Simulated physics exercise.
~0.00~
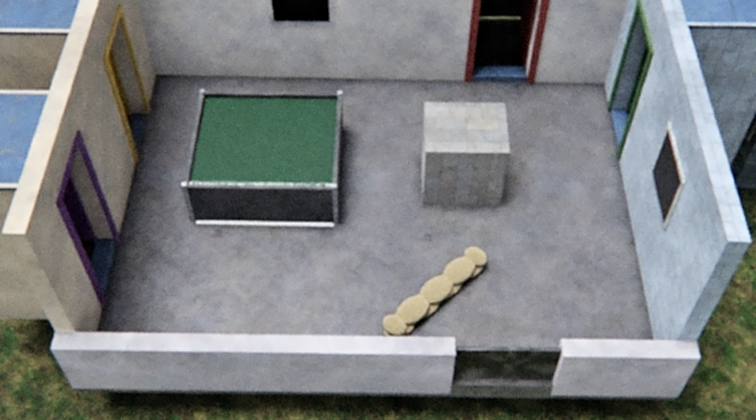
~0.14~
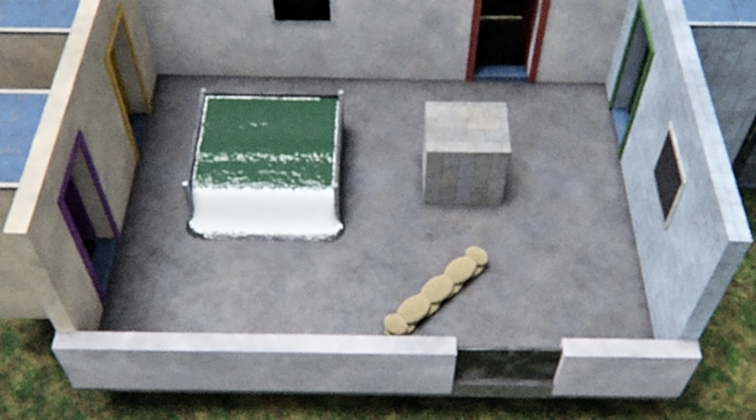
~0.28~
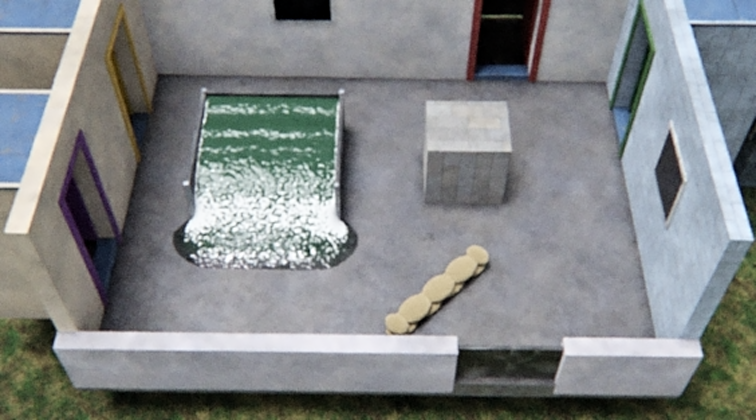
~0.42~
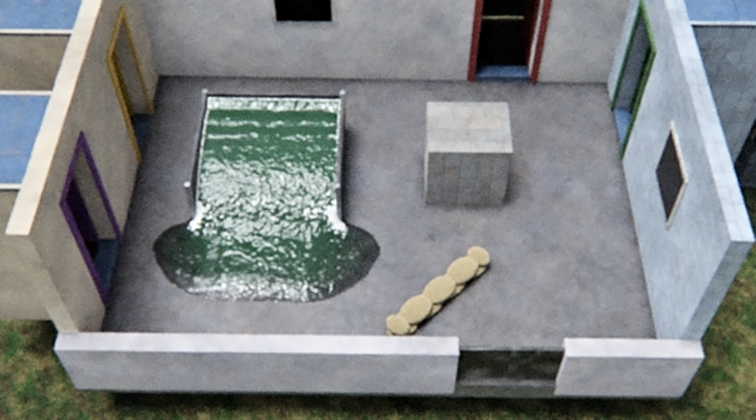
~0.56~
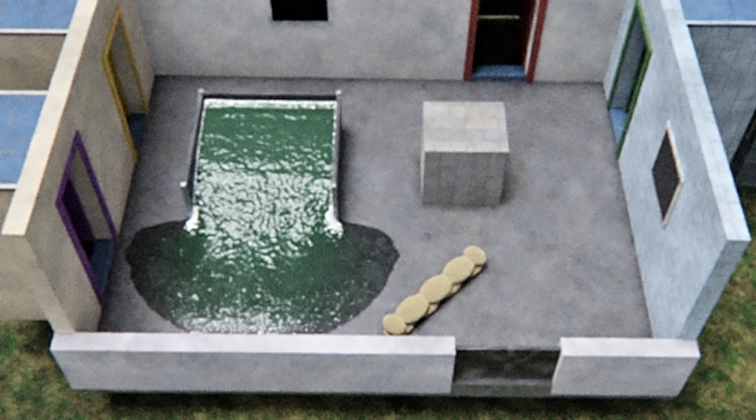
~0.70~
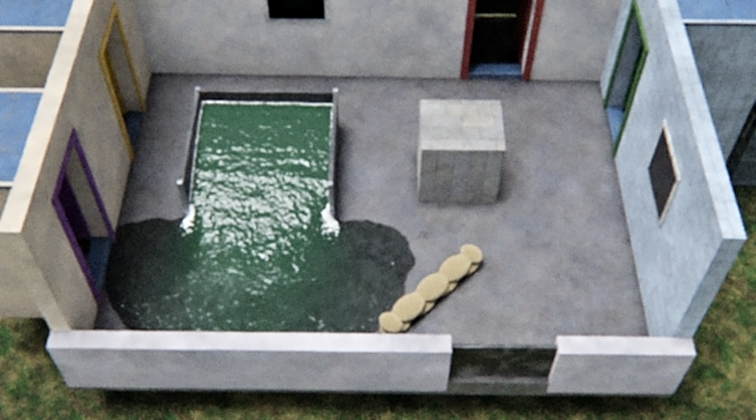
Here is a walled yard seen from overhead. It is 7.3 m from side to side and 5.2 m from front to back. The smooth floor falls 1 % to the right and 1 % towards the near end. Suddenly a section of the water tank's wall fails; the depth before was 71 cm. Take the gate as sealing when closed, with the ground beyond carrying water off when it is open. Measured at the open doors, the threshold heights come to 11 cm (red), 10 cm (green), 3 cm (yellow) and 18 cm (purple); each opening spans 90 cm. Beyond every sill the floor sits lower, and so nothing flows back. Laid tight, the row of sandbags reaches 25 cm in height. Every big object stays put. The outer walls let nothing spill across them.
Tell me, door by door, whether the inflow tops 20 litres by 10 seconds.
At the red door it falls short; at the green door it falls short; at the yellow door it tops it; at the purple door it falls short.
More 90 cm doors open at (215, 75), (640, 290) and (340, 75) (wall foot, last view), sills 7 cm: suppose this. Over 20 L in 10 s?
So, in the order given, it's beyond the mark, then beyond the mark, then shy of the mark.
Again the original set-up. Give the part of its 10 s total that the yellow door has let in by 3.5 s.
0 per cent, roughly.
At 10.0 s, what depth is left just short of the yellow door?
Reading: Close to 4.5 cm.
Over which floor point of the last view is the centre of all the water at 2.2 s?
The water's centre sits at about (263, 278).
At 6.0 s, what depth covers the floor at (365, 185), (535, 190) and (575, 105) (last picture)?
3, 2 and 4 cm.
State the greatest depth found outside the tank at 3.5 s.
It gets to some 23 cm.
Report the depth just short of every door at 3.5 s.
You'd see red at 0 cm, green at 0 cm, yellow at 5 cm and purple at 16 cm.
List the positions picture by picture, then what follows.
The first frame shows the water tank at (266, 141) is whole and still, 71 cm deep.
In the second frame, the front is at (341, 226), 1.1 m from the gap at (265, 210); 0.5 m2 of floor is under water; 71 cm left at the back of the water tank.
In the third frame, the front is at (350, 246), 1.3 m from the gap at (266, 210); 1.6 m2 of floor is under water; 70 cm left at the back of the water tank.
In the fourth frame, water pours out at (267, 212) and has run 1.6 m, to (363, 268); typically 11 cm deep outside, 64 cm at the water tank's back.
In the fifth frame, water pours out at (263, 212) and has run 2.0 m, to (344, 316); typically 8 cm deep outside, 60 cm at the water tank's back.
In the sixth frame, the front is at a hidden place, 2.5 m from the gap at (260, 211); 7.3 m2 of floor is under water; 59 cm left at the back of the water tank.
After 1.4 s water covers 25 % of the floor and is deepest (47 cm) near (242, 349); red door not reached, green door not reached, yellow door not reached, purple door 9 cm at the sill, 0 L in.
After 2.2 s water covers 35 % of the floor and is deepest (44 cm) near (101, 359); red door not reached, green door not reached, yellow door not reached, purple door 17 cm at the sill, 0 L in.
After 3.5 s water covers 60 % of the floor and is deepest (23 cm) near (311, 362); red door not reached, green door not reached, yellow door 5 cm at the sill, 0 L in, purple door 16 cm at the sill, 3 L in.
After 6.0 s water covers 85 % of the floor and is deepest (15 cm) near (620, 232); red door 2 cm at the sill, 0 L in, green door 6 cm at the sill, 0 L in, yellow door 9 cm at the sill, 10 L in, purple door 8 cm at the sill, 3 L in.
After 10.0 s water covers 95 % of the floor and is deepest (14 cm) near (593, 89); red door 10 cm at the sill, 2 L in, green door 12 cm at the sill, 2 L in, yellow door 5 cm at the sill, 46 L in, purple door 3 cm at the sill, 3 L in.
